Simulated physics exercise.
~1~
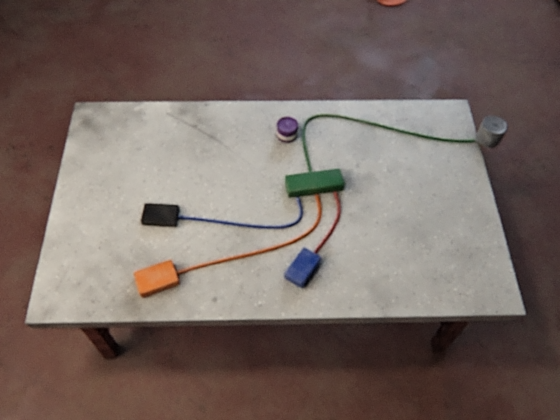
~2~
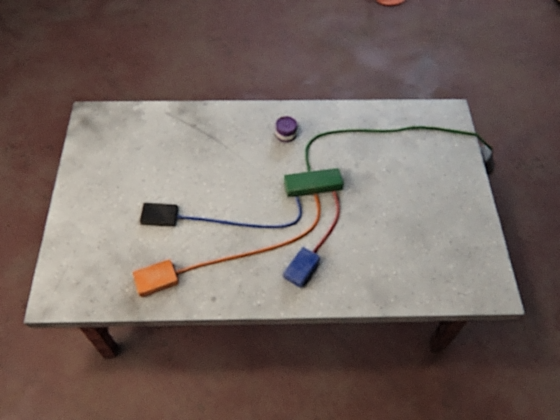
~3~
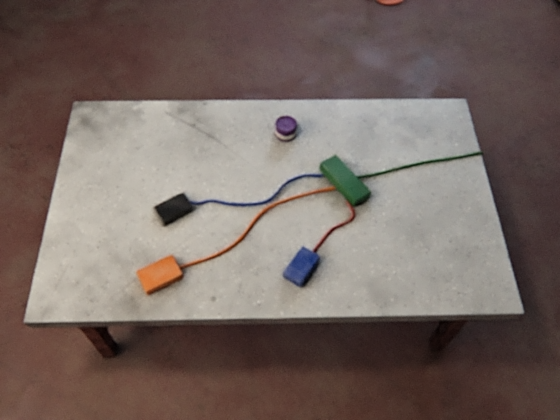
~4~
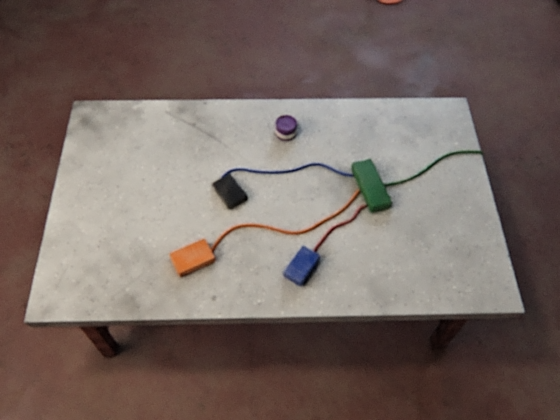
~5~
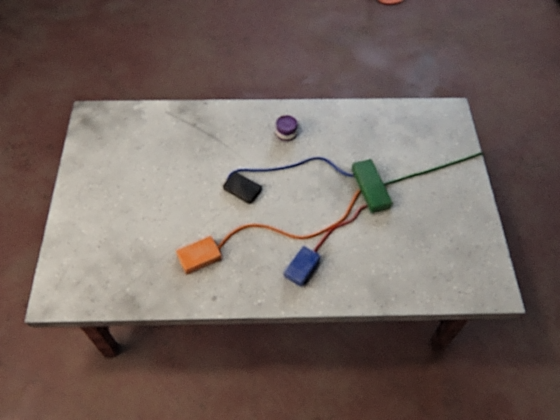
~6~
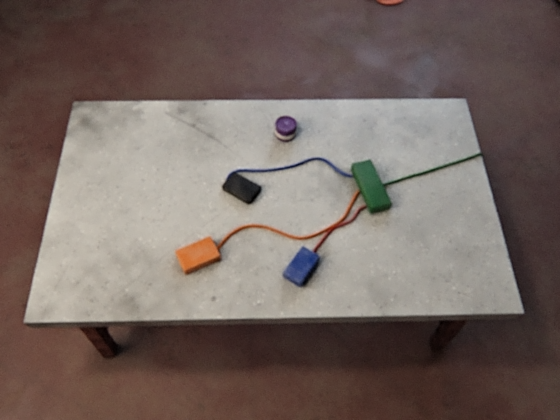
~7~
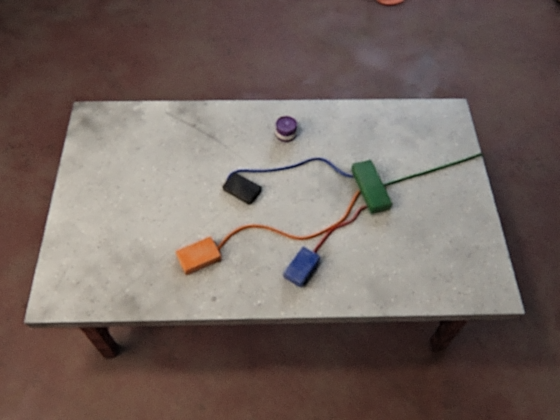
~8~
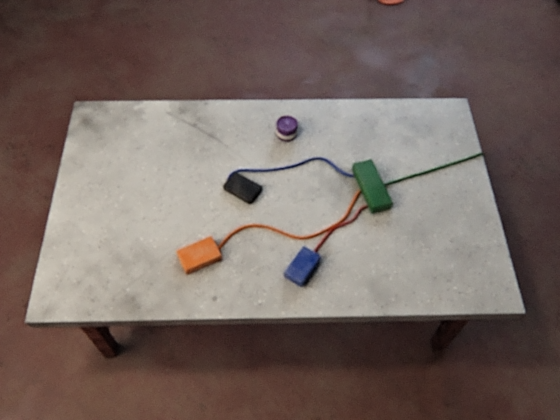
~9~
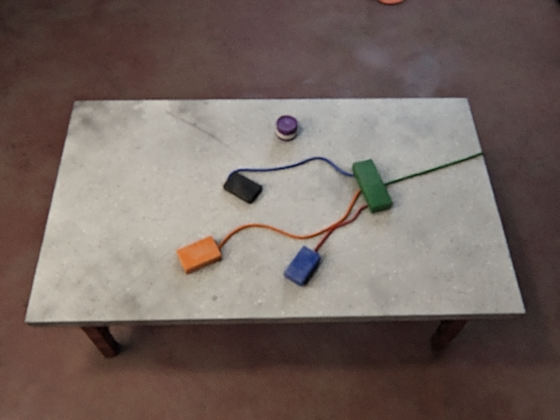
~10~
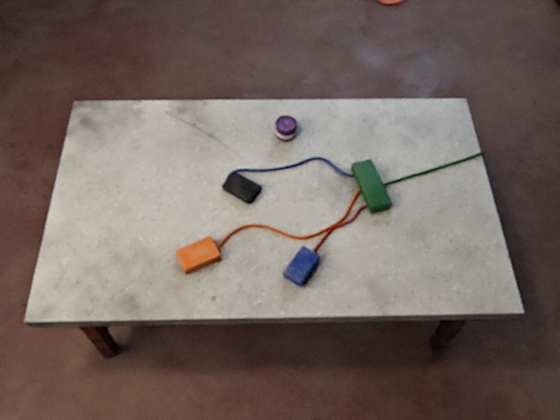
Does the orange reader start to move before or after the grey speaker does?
It starts after. The grey speaker is already going over the right edge while the orange reader still sits in its place, and the reader is pulled along only later.
